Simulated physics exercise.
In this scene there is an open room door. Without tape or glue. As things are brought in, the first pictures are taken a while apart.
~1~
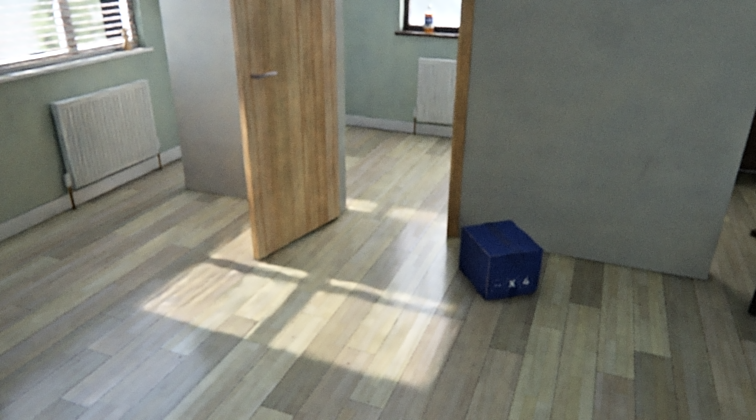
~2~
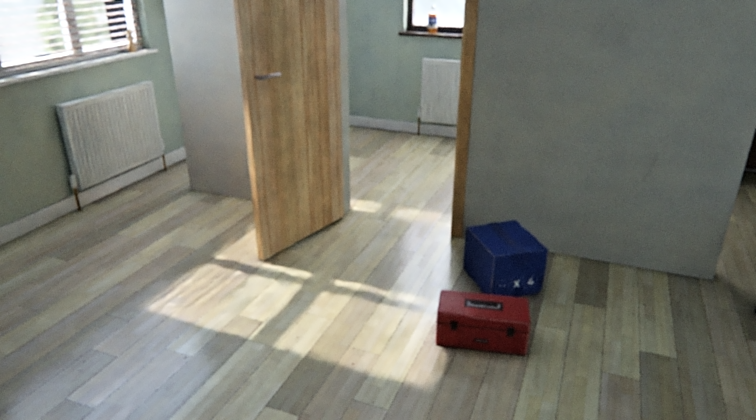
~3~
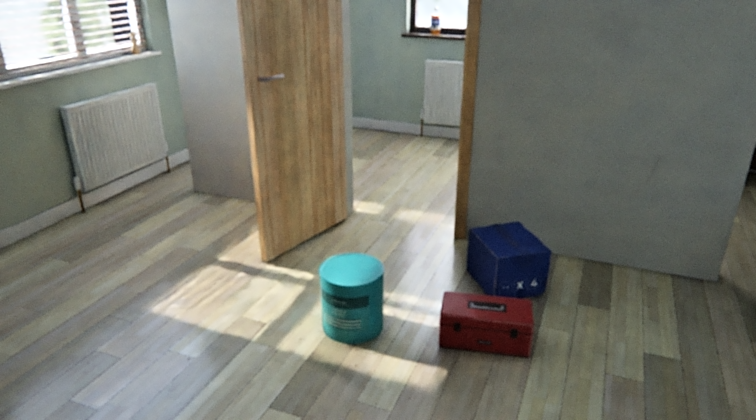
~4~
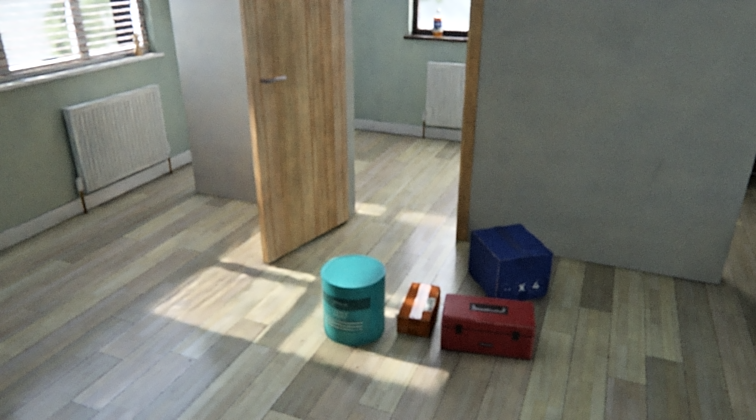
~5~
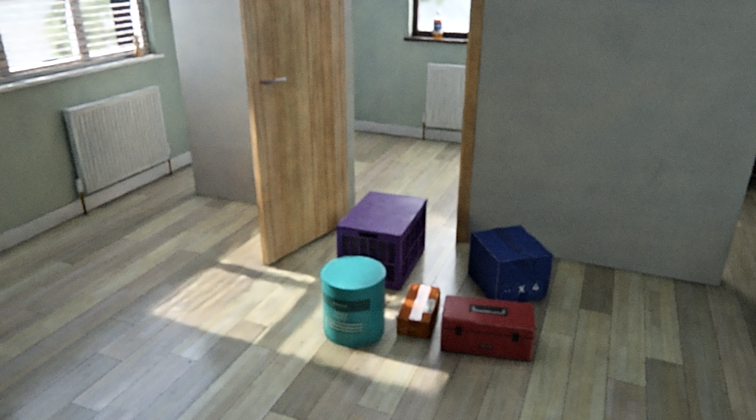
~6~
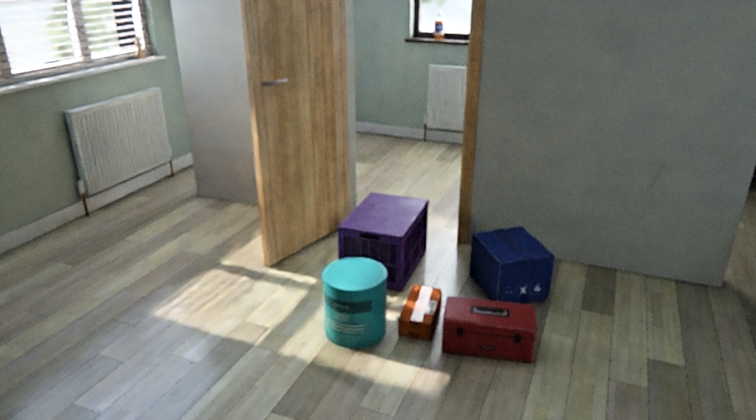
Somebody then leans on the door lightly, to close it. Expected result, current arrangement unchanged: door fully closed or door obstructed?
Turns out the door can't touch the frame at all.
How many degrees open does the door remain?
Open angle: About 65°.
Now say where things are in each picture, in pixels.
In the first picture, door wide open and still.
In the second picture, door wide open and still; blue box (504, 259).
In the third picture, door wide open and still; red toolbox (485, 323); turquoise pail (352, 298).
In the fourth picture, door wide open and still; blue box (509, 263); orange parcel (420, 308).
In the fifth picture, door wide open and still; red toolbox (487, 327); turquoise pail (354, 301).
In the sixth picture, door wide open and still; purple chest (385, 239); blue box (510, 266).
Then, 0.30 s on from there, door 95° open.
Then, 0.50 s on from there, door 80° open.
Then, 0.60 s on from there, door 71° open.
Then, 0.70 s on from there, door 68° open; purple chest shifted a little near (388, 239).
In the end, door 67° open; all 5 unmoved. At the end, from the last picture's camera, purple chest near (389, 239).
